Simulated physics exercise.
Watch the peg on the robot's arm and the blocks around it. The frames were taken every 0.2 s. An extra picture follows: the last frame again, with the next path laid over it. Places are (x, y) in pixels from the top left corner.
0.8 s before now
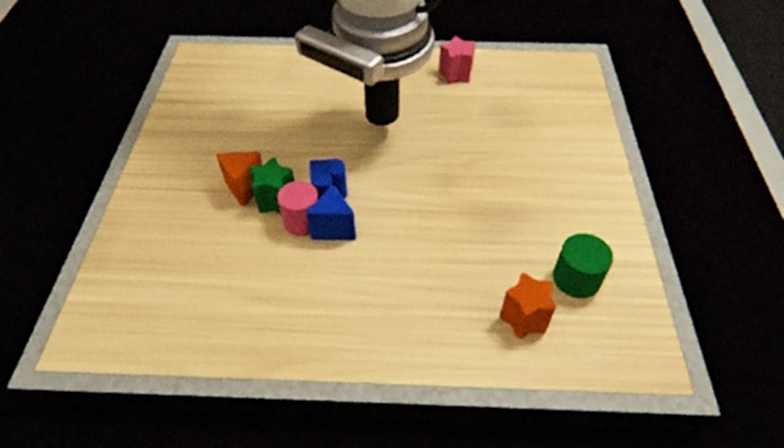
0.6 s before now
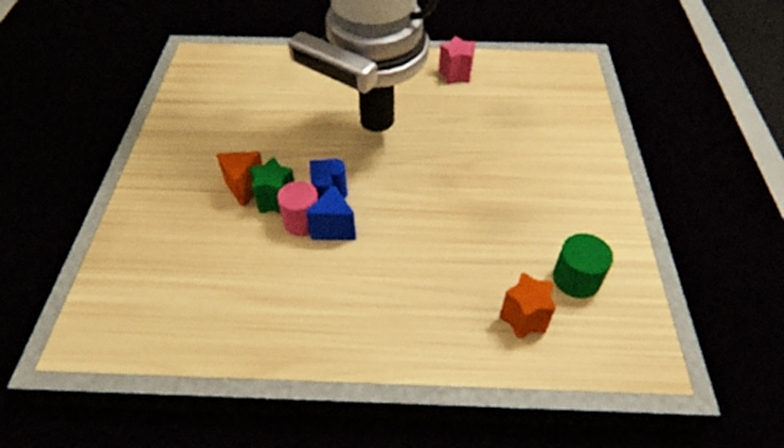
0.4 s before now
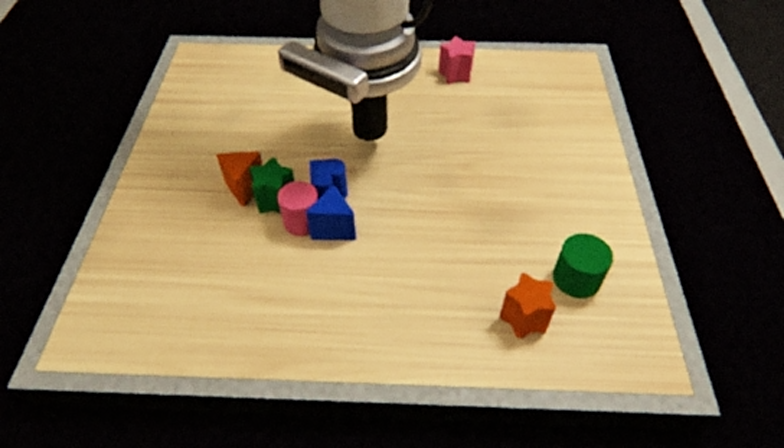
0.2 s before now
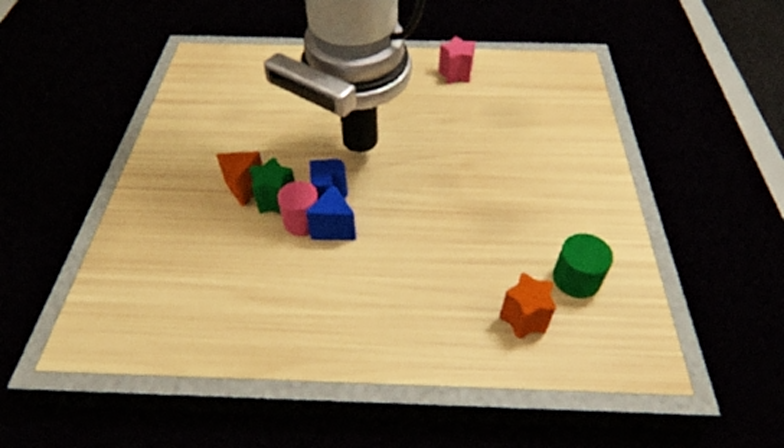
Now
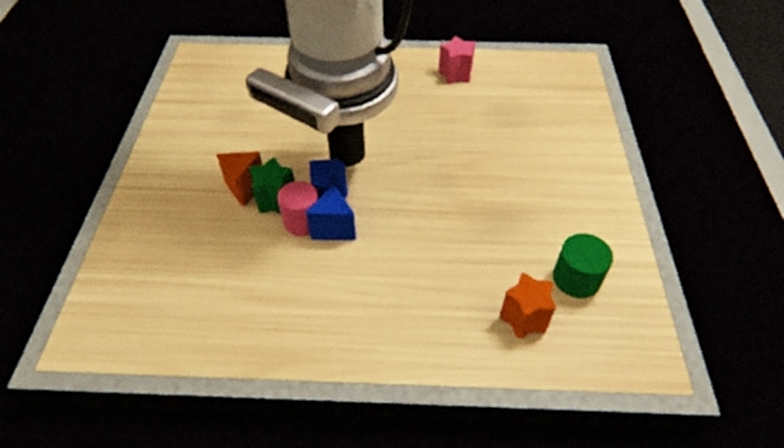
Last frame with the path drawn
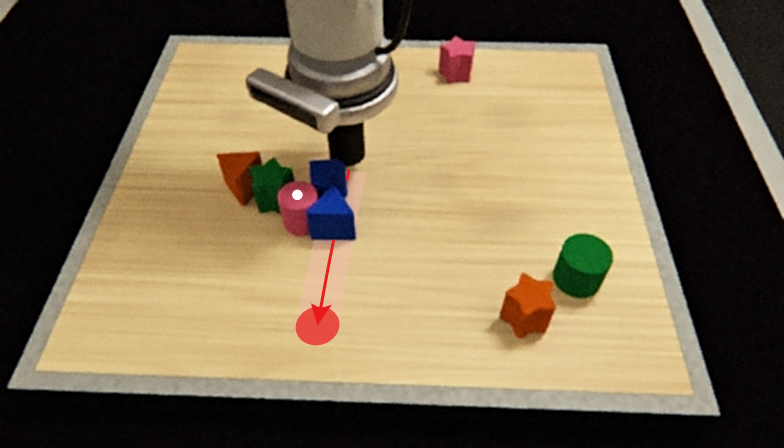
A robot arm with a dark peg moves slowly down and to the left over a pale wooden board with a grey border, seen from above at an angle. An orange block, green star, pink cylinder and two blue blocks cluster left of centre, with a pink star at the top and a green cylinder and orange star lower right. The peg nears the blue blocks while every block stays still.
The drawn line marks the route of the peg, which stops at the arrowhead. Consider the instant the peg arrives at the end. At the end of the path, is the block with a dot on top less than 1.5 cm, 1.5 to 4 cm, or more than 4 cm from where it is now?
Of the three bands, it's over 4 cm.
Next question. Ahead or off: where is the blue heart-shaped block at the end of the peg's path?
Slid away.
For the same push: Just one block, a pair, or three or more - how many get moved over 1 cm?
My prediction: No fewer than three blocks.
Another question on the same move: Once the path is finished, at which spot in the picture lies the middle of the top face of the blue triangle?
(275, 318)
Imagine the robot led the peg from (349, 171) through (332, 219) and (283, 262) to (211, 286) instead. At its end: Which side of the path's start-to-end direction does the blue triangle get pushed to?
It gets pushed left.
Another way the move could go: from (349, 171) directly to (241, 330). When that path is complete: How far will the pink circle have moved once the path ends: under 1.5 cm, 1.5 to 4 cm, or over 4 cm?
My answer is that it shifts over 4 cm.
The line goes from (349, 171) directly to (318, 326); the dot is on the pink circle.
What follows on the original path. One third of the way, peg at (337, 201); pink circle at (262, 215); blue heart-shaped block at (303, 203), turned 65° clockwise; blue triangle at (324, 230), turned 50° anticlockwise.
Two thirds of the way, peg at (326, 253); pink circle at (252, 217); blue heart-shaped block at (292, 215), turned 105° clockwise; blue triangle at (303, 269), turned 25° anticlockwise.
At the end, peg at (315, 311); green star unmoved; pink circle at (252, 217); blue heart-shaped block at (292, 215), turned 105° clockwise; blue triangle at (275, 318).
